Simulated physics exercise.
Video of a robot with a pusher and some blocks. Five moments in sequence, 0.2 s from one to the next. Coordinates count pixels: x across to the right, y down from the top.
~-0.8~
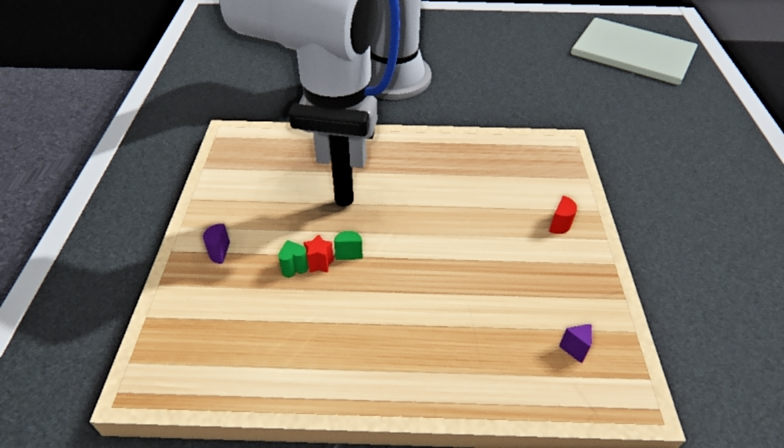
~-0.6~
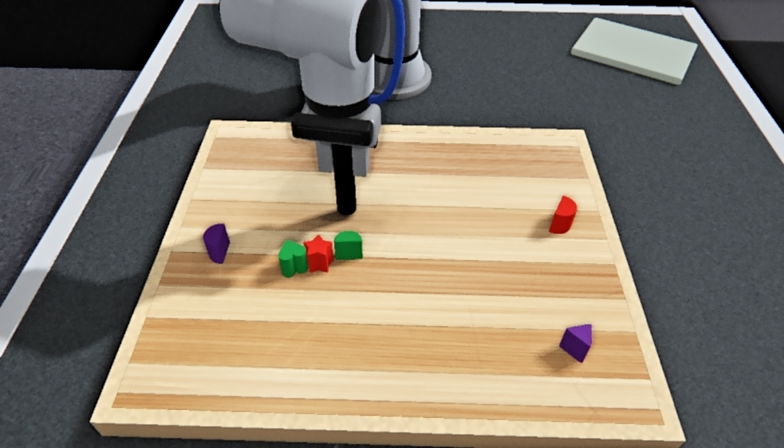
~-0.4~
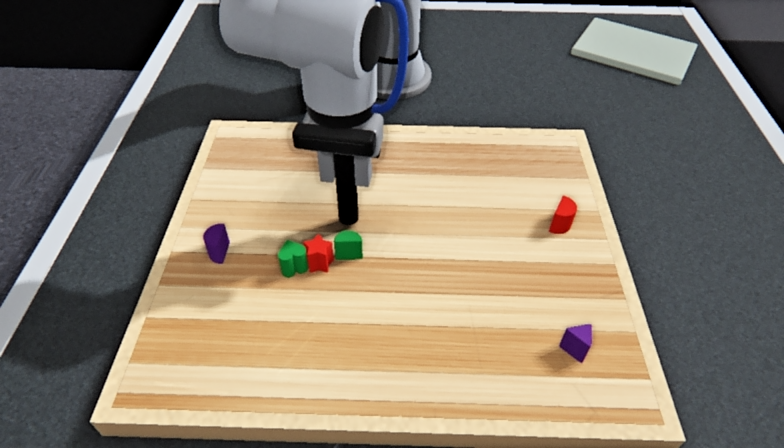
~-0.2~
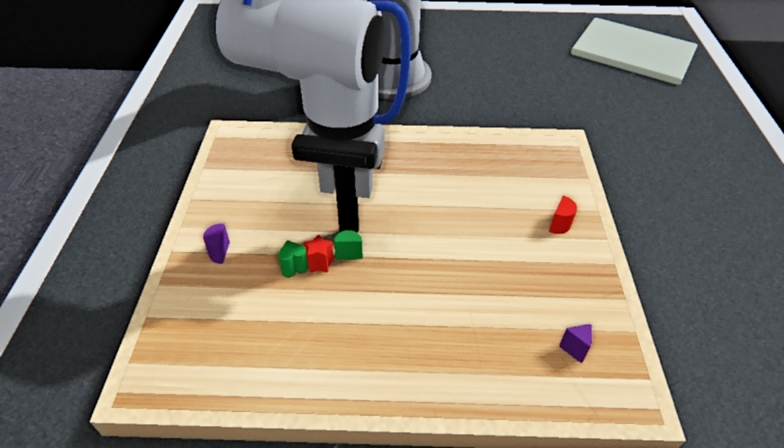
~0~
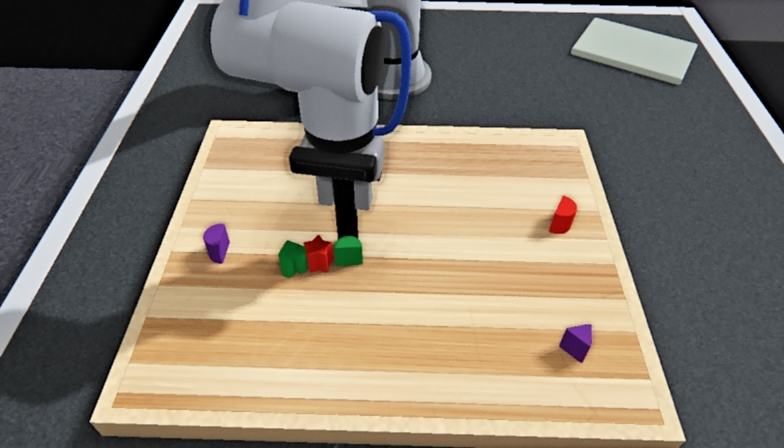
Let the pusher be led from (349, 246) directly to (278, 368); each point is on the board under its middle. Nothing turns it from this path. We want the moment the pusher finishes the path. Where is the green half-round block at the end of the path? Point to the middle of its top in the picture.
It should be at (347, 268) by then.
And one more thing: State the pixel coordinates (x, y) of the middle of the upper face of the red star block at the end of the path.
Its top middle will sit at (302, 264).
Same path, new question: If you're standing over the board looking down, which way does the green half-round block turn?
The turn is anti-clockwise.
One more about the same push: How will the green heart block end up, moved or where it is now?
Displaced.
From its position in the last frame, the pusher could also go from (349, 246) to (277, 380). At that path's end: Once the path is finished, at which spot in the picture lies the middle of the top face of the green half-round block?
Its top centre is at about (347, 267).
The first path, step by step. One third of the way, pusher (328, 277); green heart block (282, 249), turned 25° clockwise; red star block (304, 260), turned 65° clockwise; green half-round block (347, 268), turned 80° anticlockwise.
Two thirds of the way, pusher (304, 318); green heart block (282, 249), turned 20° clockwise; red star block (302, 264), turned 90° clockwise; green half-round block (347, 268), turned 80° anticlockwise.
At the end, pusher (276, 364); green heart block (282, 249), turned 20° clockwise; red star block (302, 264), turned 90° clockwise; green half-round block (347, 268), turned 80° anticlockwise.
